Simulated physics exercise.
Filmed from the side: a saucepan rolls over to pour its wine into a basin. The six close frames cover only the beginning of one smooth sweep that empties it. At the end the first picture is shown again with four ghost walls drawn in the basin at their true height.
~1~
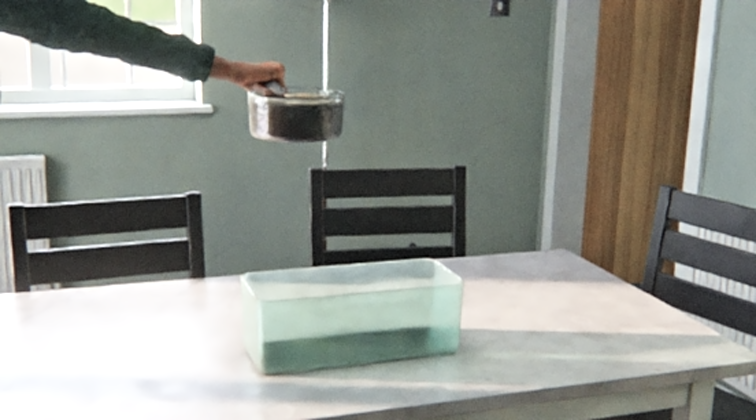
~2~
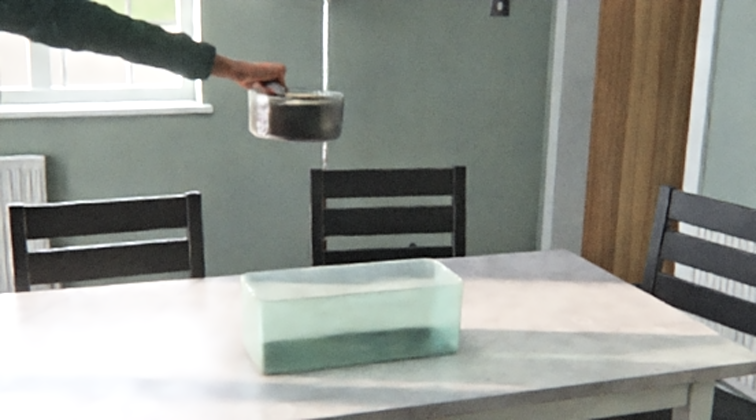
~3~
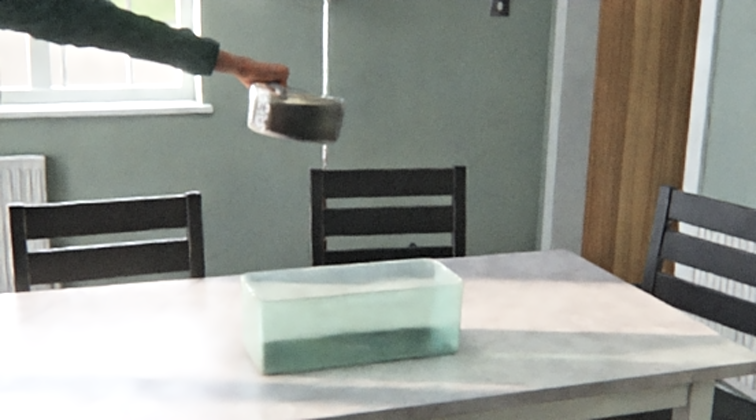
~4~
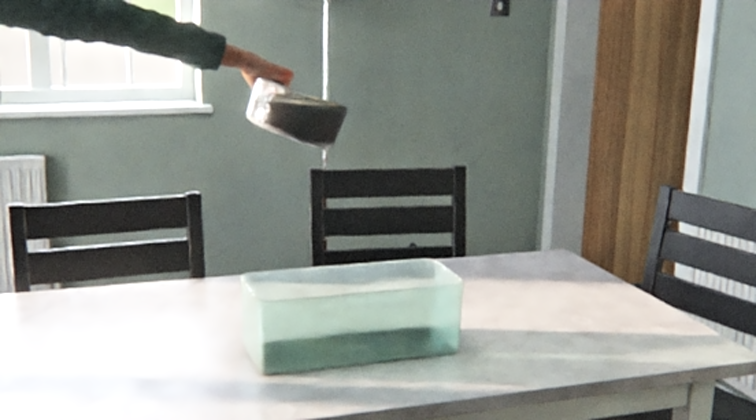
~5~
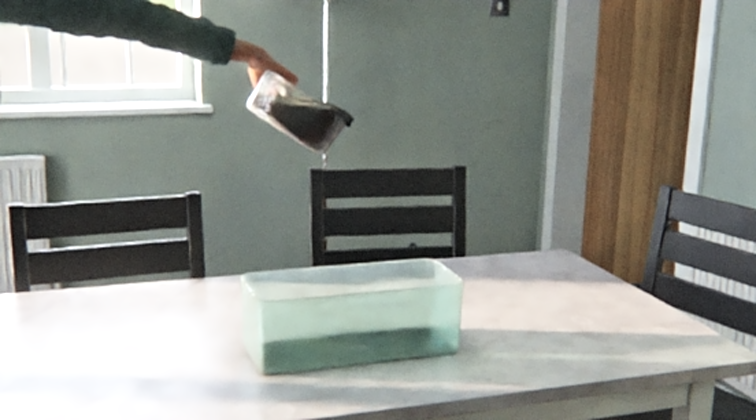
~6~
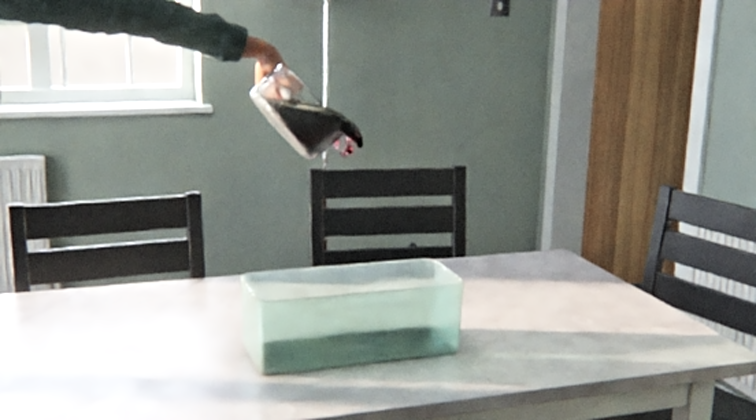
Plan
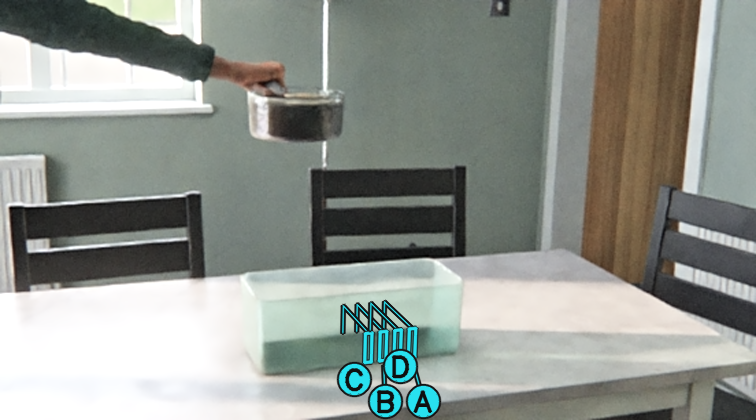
A glass pan of dark liquid, held by a hand reaching in from the left, starts out level above a pale green basin on a table. The hand rotates it steadily to the right, its lip lowering, until the pan is steeply tilted and dark liquid bulges over the rim.
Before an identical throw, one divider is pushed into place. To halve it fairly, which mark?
D is best.
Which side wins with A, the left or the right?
More ends on the left.
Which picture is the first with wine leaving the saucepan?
Picture 4.
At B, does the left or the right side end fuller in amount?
The right side.
On the marked copy, A at (412, 362); B at (383, 365); C at (369, 367); D at (398, 363).
With A, about 71 % ends left of the wall and 22 % right of it; 7 % is lost outside.
With B, about 29 % ends left of the wall and 68 % right of it; 3 % is lost outside.
With C, about 15 % ends left of the wall and 80 % right of it; 4 % is lost outside.
With D, about 51 % ends left of the wall and 45 % right of it; 4 % is lost outside.
